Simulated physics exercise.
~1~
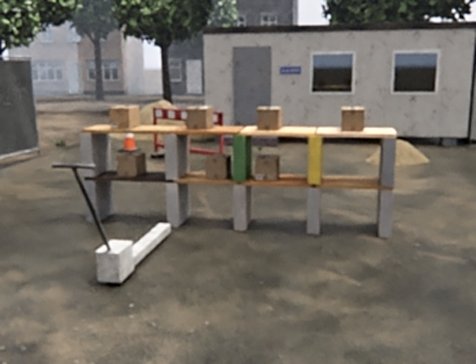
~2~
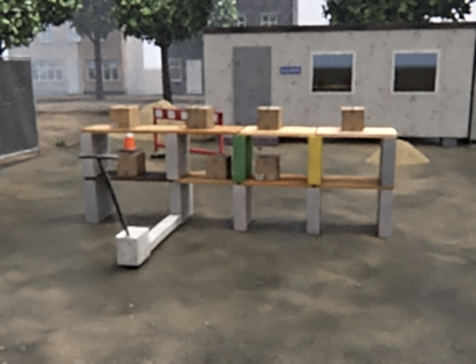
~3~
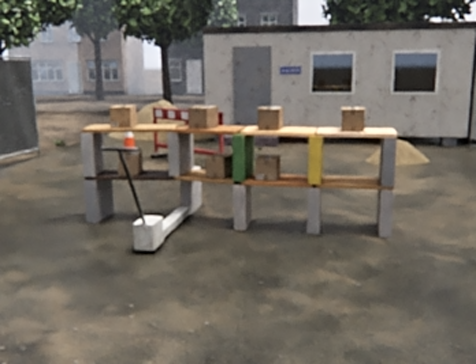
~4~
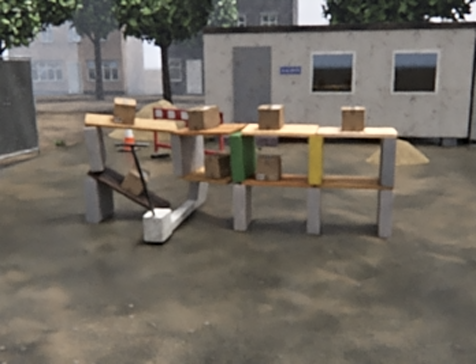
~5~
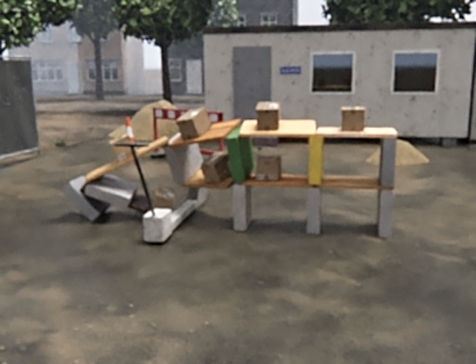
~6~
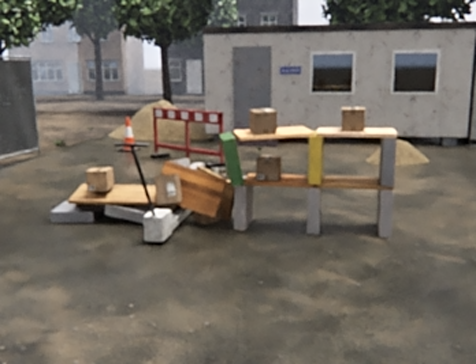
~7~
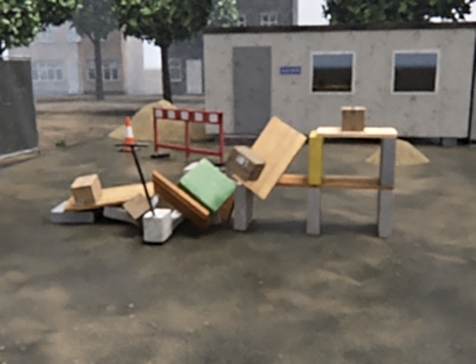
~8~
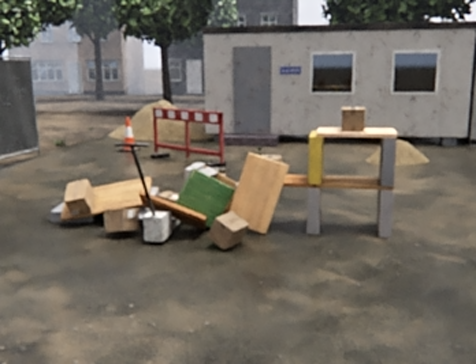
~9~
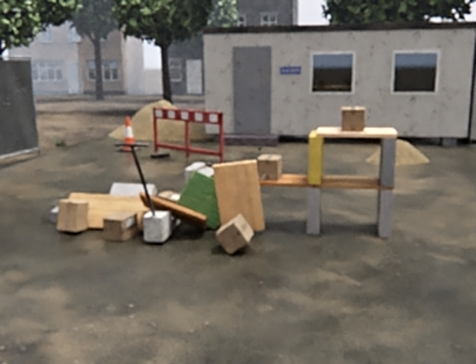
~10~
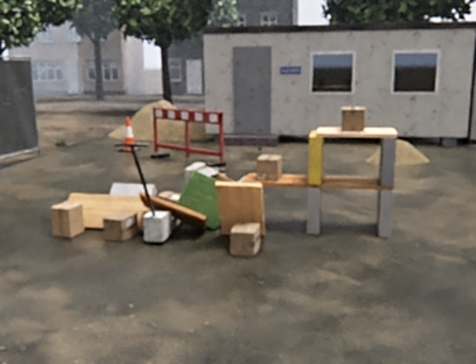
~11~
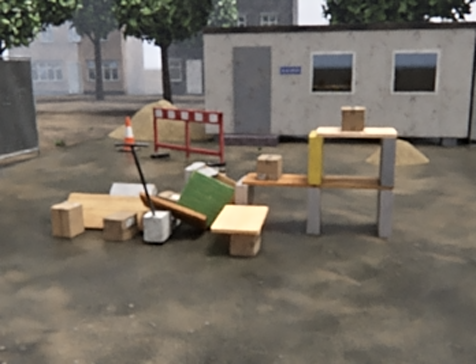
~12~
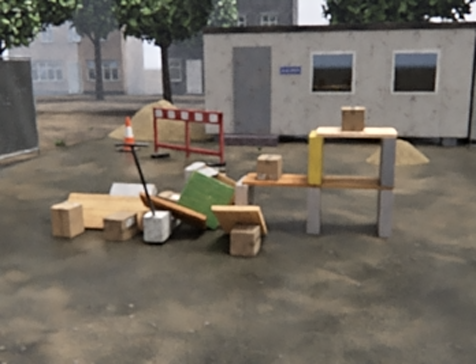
A low jack pushes into the shelving, collapsing the left side while the yellow upright stands.
